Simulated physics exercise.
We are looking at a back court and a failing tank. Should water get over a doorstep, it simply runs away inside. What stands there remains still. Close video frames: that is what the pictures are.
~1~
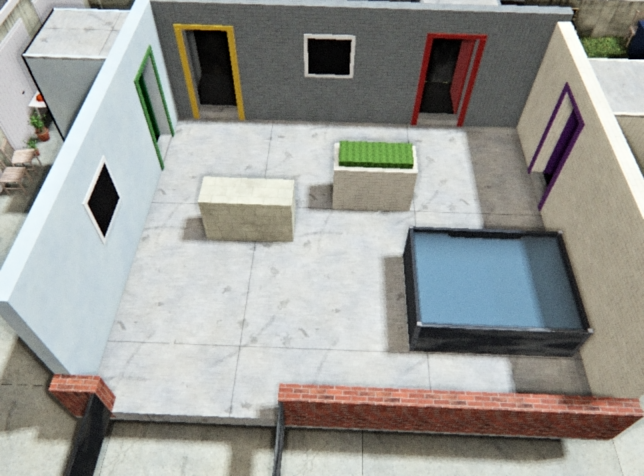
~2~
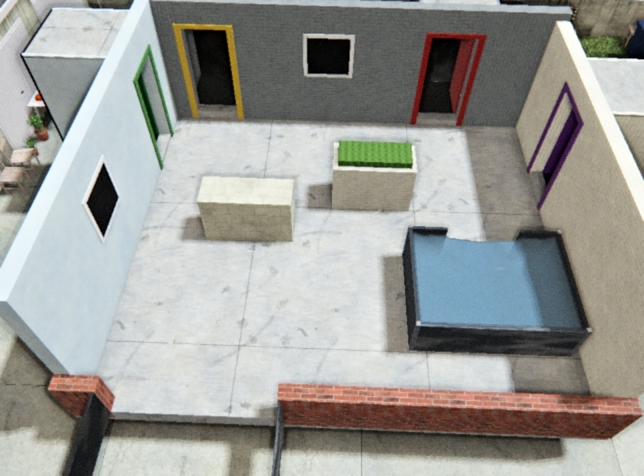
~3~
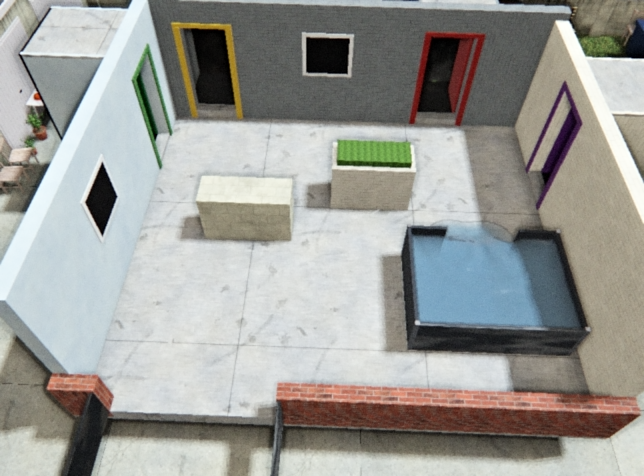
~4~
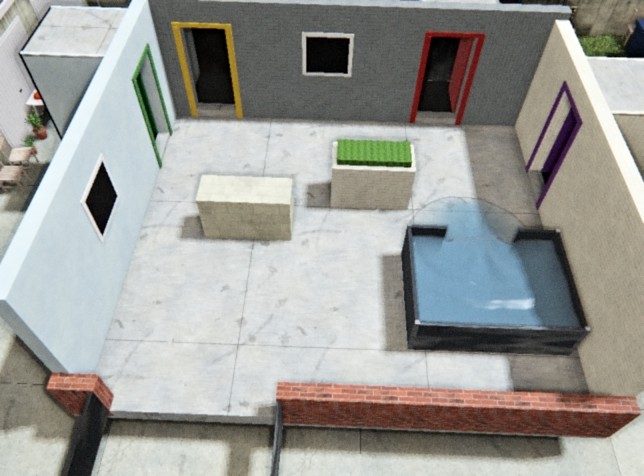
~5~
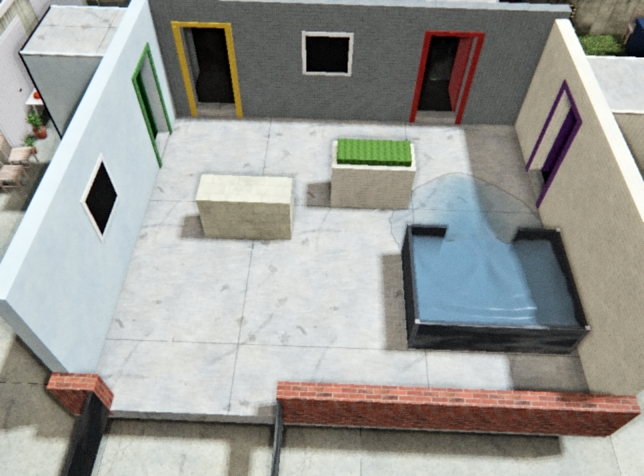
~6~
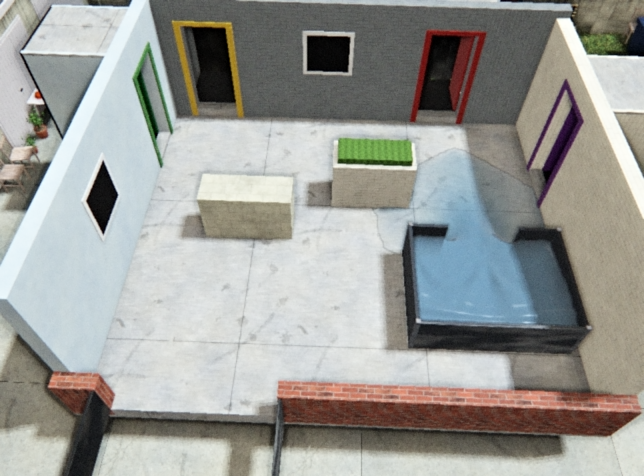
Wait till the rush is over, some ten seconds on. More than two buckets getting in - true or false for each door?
Red door: True; yellow door: False; green door: True; purple door: True.
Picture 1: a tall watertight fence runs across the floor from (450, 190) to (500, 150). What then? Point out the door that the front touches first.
The purple one is first.
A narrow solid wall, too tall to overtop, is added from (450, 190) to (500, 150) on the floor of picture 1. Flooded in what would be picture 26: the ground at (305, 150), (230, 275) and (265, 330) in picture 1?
Taking the points in the order given, they are inundated, high and dry and high and dry.
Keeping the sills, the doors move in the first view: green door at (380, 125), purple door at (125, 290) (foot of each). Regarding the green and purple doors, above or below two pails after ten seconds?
What happens next: The green one overflows, and the purple one falls below the limit.
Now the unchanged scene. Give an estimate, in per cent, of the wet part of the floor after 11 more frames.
That's roughly 30 per cent.
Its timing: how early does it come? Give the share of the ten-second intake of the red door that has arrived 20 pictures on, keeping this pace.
Close to 85 %.
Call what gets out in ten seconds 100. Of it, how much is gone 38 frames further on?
By my reckoning, 65 %.
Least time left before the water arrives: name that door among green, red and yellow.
The red door, before the others.
A moment on, water covers 25 % of the floor; the red door over two buckets in, the yellow door not reached, the green door not reached, the purple door under two buckets in.
Next, water covers 30 % of the floor; the red door far over two buckets in, the yellow door not reached, the green door not reached, the purple door over two buckets in.
Then, water covers 40 % of the floor; the red door far over two buckets in, the yellow door wet at the sill, nothing in, the green door not reached, the purple door over two buckets in.
Later, water covers 55 % of the floor; the red door far over two buckets in, the yellow door wet at the sill, nothing in, the green door over two buckets in, the purple door far over two buckets in.
In the end, water covers 80 % of the floor; the red door far over two buckets in, the yellow door wet at the sill, nothing in, the green door far over two buckets in, the purple door far over two buckets in.
